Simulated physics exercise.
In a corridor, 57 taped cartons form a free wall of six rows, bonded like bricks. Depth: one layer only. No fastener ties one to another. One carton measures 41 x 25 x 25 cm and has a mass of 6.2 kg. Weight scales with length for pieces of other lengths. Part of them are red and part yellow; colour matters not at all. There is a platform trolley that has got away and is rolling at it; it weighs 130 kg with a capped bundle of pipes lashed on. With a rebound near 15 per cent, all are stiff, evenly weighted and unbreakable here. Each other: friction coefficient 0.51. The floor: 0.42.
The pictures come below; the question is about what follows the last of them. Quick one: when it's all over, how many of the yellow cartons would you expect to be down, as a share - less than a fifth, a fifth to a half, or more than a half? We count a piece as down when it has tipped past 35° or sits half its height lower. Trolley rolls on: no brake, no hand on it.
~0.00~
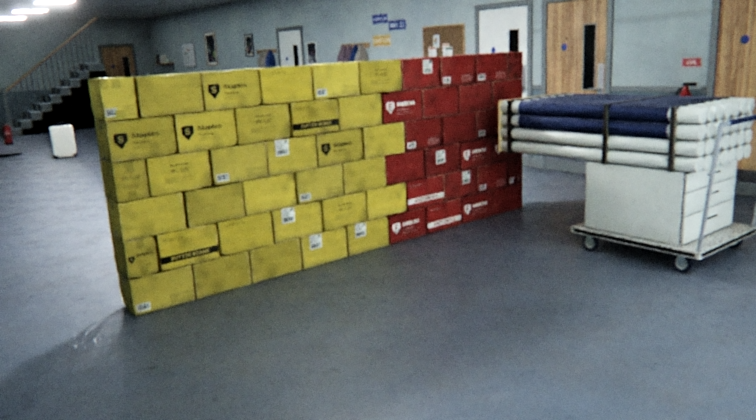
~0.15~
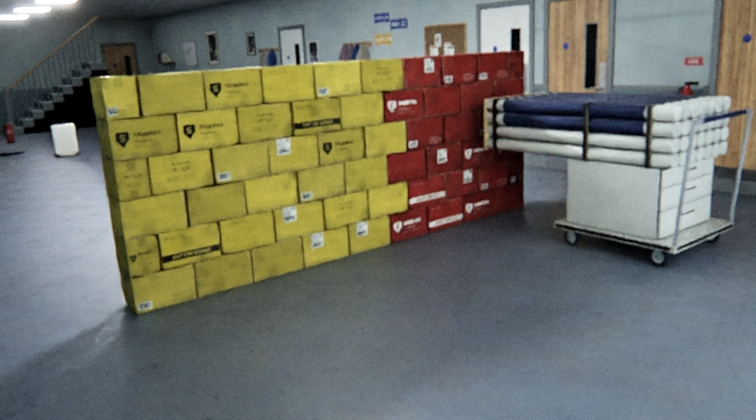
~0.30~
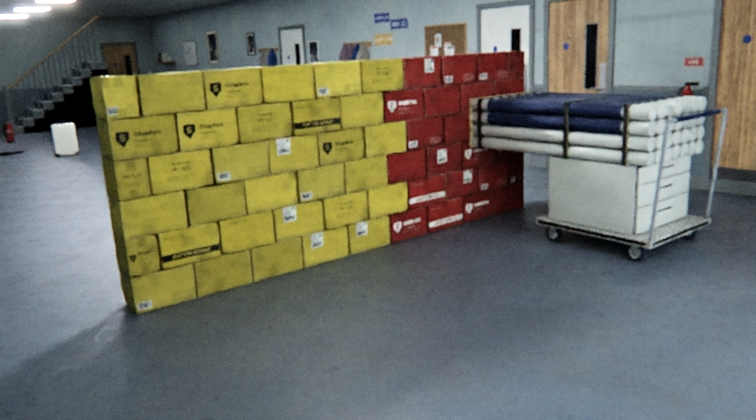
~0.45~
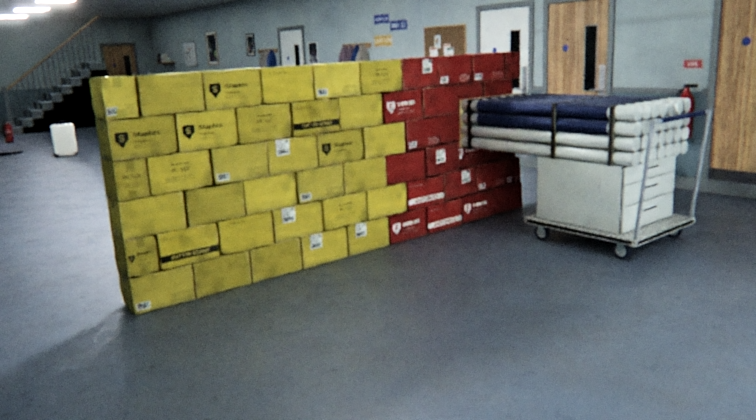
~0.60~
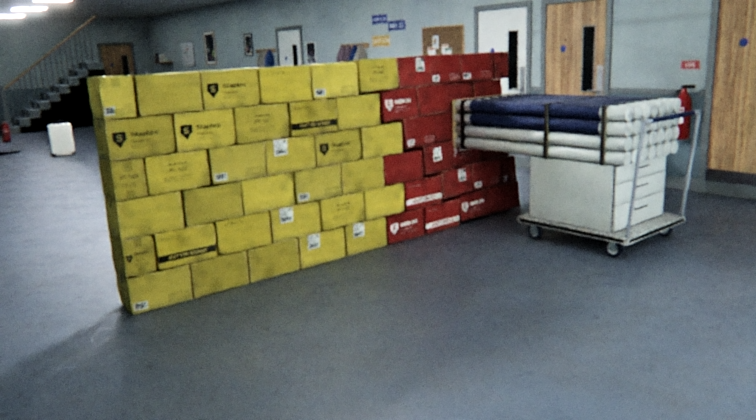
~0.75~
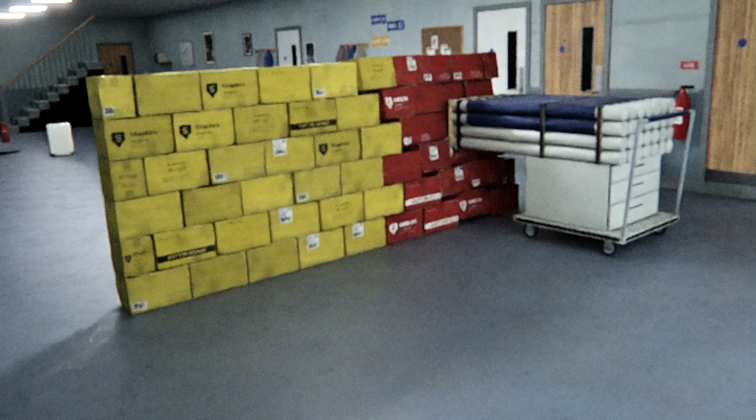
I'd say less than a fifth.
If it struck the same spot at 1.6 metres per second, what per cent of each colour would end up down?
Then yellow 0, red 80 per cent.
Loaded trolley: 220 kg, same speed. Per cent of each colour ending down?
Yellow 0, red 80 per cent.
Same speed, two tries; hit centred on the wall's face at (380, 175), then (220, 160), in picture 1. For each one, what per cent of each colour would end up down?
Down by colour - yellow: 0%, then 60%; red: 0%, then 0%.
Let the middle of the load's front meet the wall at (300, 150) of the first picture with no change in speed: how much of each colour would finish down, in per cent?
Down at the end: Yellow 0 percent, red 0 percent.
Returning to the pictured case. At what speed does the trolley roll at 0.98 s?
Roughly 0.2 m/s.
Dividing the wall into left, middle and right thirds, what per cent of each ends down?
I'd put it at 0 % left, 10 % middle and 80 % right.
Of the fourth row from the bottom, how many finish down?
The answer for that row is 4.
After 0.98 s, load 26 cm past the wall's line, still rolling; none of the 33 yellow cartons down (0 of 57 in all colours); top yellow carton unmoved; top red carton leaning 19°.
After 1.28 s, load 32 cm past the wall's line, still rolling; none of the 33 yellow cartons down (13 of 57 in all colours); top yellow carton unmoved; top red carton leaning 36°, 10 cm lower.
After 1.54 s, load 36 cm past the wall's line, still rolling; 1 of the 33 yellow cartons down (19 of 57 in all colours); top yellow carton unmoved; top red carton leaning 54°, 53 cm lower.
After 1.88 s, load 39 cm past the wall's line, still rolling; 1 of the 33 yellow cartons down (19 of 57 in all colours); top yellow carton unmoved; top red carton leaning 73°, 1.16 m lower.
At rest (2.8 s), load 40 cm past the wall's line, stopped; 1 of the 33 yellow cartons down (19 of 57 in all colours); top yellow carton unmoved; top red carton on its side. That is 3 per cent. As the last picture would show them, middles, top yellow carton near (222, 88), top red carton near (131, 216).
